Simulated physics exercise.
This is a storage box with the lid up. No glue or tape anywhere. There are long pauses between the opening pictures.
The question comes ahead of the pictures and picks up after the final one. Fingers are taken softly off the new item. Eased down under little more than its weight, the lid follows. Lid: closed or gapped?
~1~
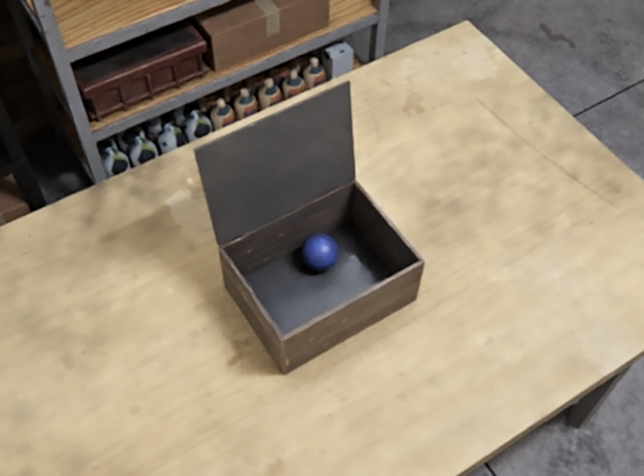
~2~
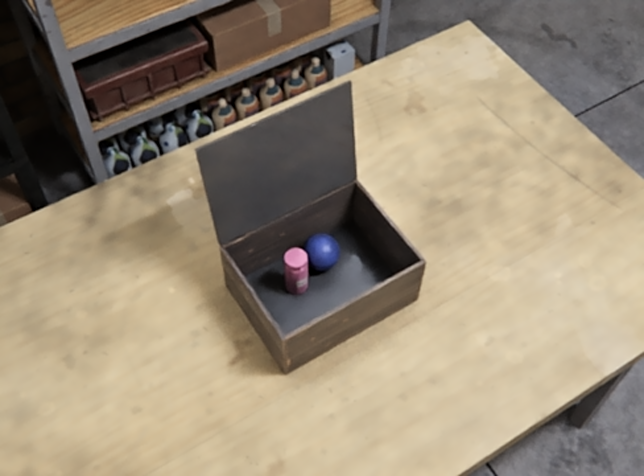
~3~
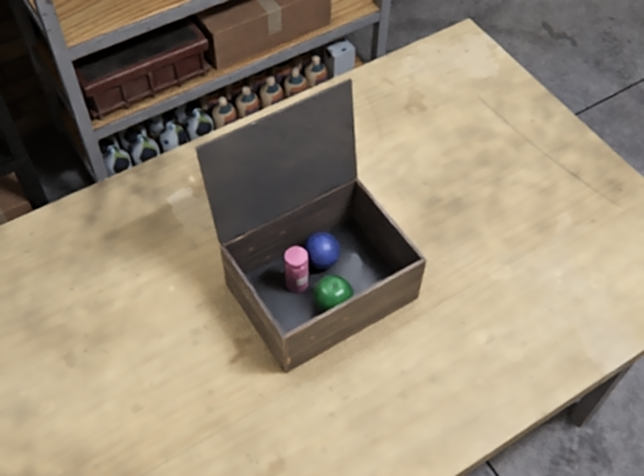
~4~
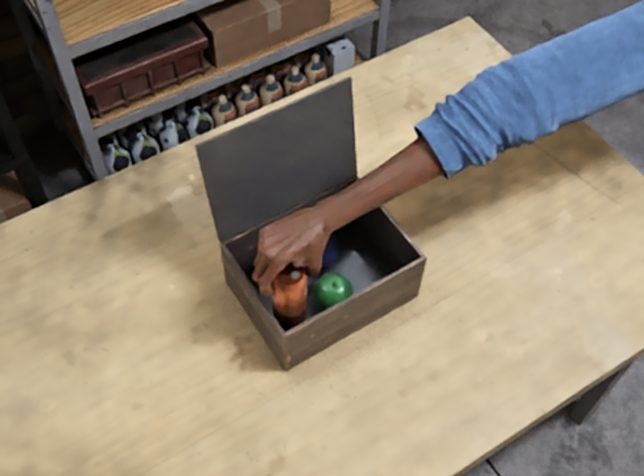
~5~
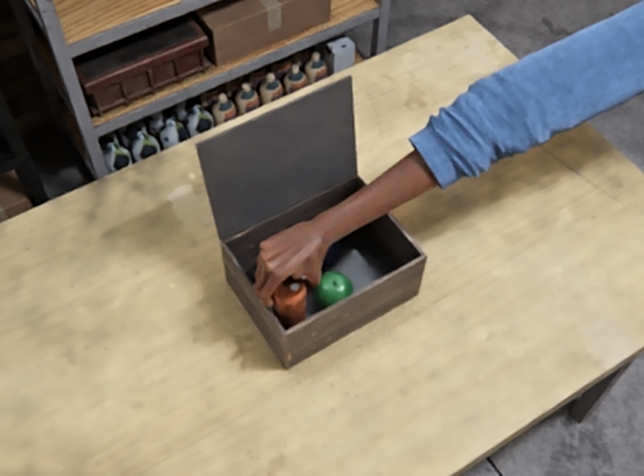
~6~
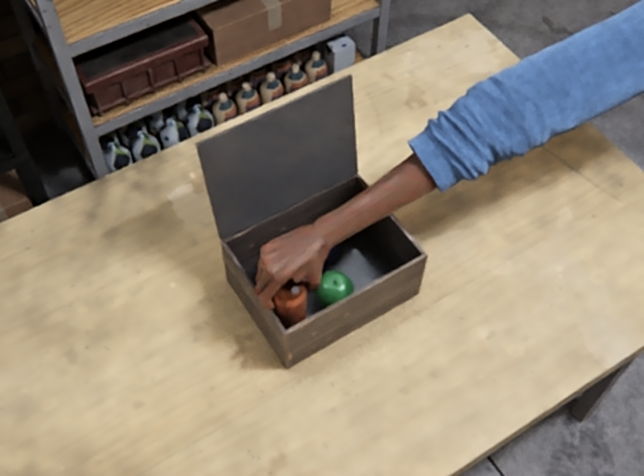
Gapped.
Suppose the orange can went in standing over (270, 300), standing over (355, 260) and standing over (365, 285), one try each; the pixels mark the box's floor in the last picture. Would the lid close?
Lid, in order: Held open, held open, held open.
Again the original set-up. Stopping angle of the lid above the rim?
It stays some 14° above the rim.
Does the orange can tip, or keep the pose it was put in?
Result: It remains as it was set.
Then, 1.20 s past the last view, lid 87° above the rim.
Then, 1.50 s past the last view, lid 66° above the rim.
Then, 1.70 s past the last view, lid 42° above the rim.
Then, 1.80 s past the last view, lid 26° above the rim.
Finally, lid 13° above the rim; all 4 still in place. Final places as the last picture's camera would see them, orange can near (290, 311).
